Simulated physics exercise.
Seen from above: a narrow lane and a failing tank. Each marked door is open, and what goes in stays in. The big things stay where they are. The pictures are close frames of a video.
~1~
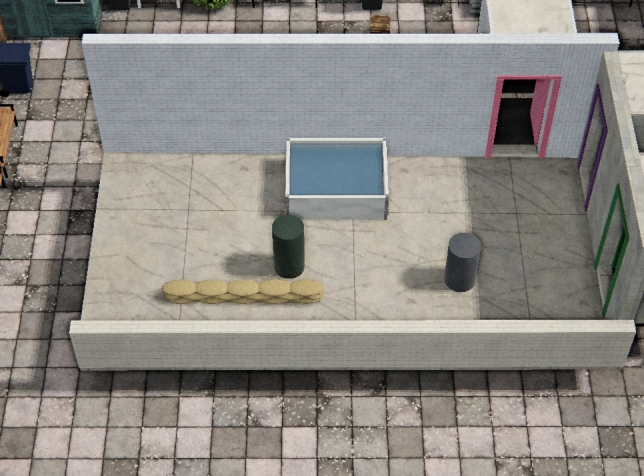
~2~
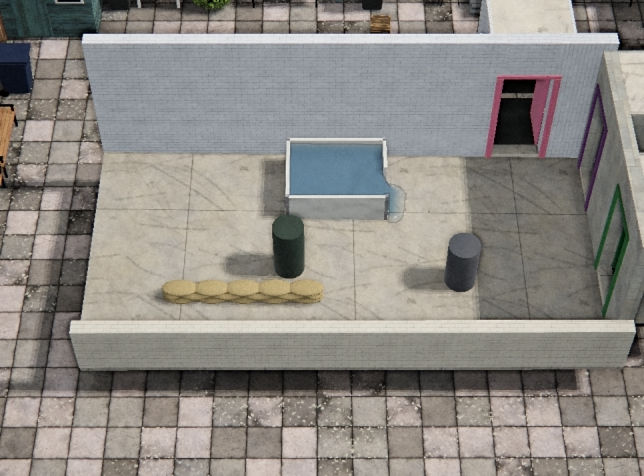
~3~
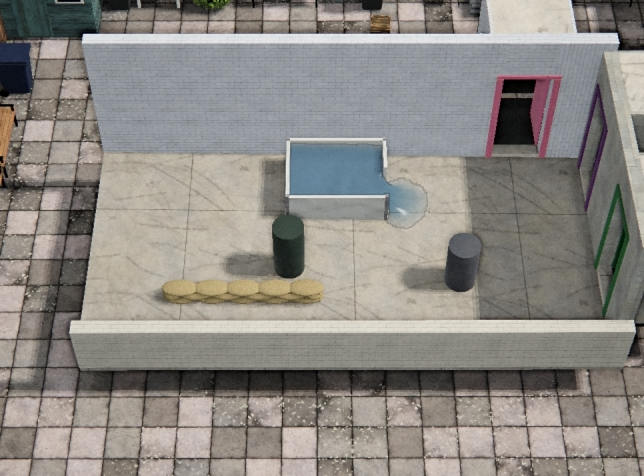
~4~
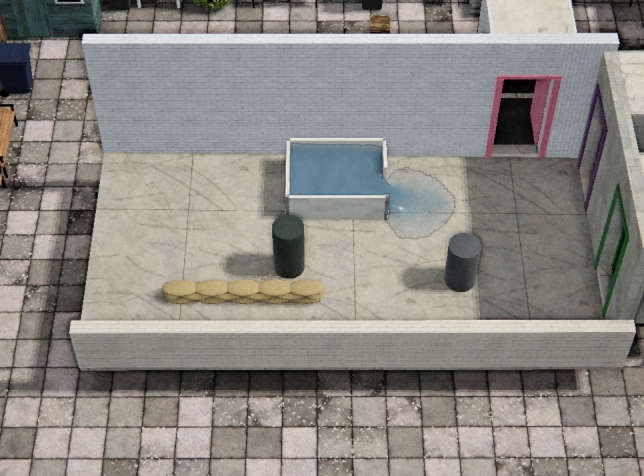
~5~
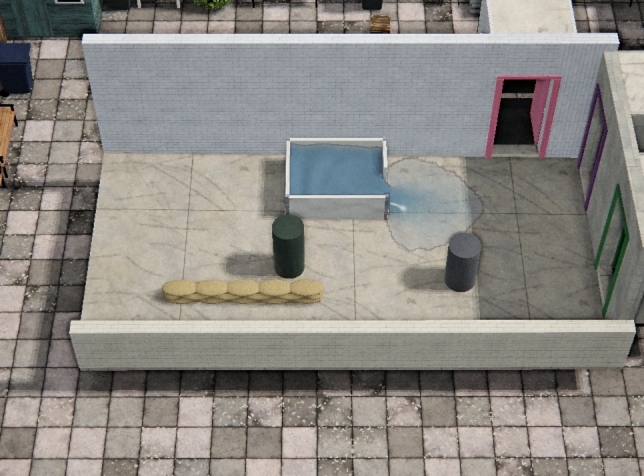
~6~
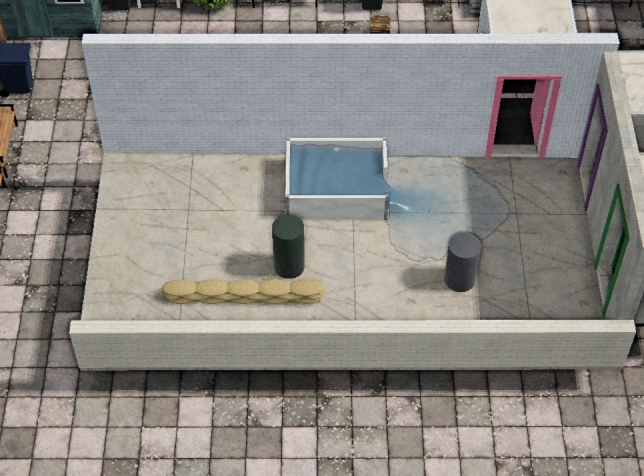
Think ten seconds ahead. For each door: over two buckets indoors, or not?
In the end: The green door admits no more than that; the pink door admits no more than that; the purple door lets in a lot.
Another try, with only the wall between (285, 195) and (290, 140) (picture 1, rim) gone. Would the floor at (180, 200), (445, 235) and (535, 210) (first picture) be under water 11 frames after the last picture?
In that order: Under water, free of water, clear.
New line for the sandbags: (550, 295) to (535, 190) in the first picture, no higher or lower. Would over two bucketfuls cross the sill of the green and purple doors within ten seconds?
The green door lets less in; the purple door goes over.
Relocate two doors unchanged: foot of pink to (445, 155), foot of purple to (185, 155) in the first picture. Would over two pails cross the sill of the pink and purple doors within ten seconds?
My reading: Pink door lets less in, purple door takes less.
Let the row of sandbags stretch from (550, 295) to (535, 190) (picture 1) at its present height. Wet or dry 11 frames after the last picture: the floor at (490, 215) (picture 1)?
At that place: Wet.
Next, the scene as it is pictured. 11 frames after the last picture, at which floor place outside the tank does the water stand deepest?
Around (574, 163).
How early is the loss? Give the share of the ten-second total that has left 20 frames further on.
Near 60 in a hundred.
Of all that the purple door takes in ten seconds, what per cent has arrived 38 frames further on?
Some 90 per cent.
A moment on, water covers 25 % of the floor; the green door not reached, the pink door wet at the sill, nothing in, the purple door wet at the sill, nothing in.
Next, water covers 30 % of the floor; the green door wet at the sill, nothing in, the pink door wet at the sill, nothing in, the purple door under two buckets in.
Then, water covers 35 % of the floor; the green door under two buckets in, the pink door wet at the sill, nothing in, the purple door over two buckets in.
Later, water covers 40 % of the floor; the green door under two buckets in, the pink door wet at the sill, nothing in, the purple door far over two buckets in.
In the end, water covers 55 % of the floor; the green door under two buckets in, the pink door under two buckets in, the purple door far over two buckets in.
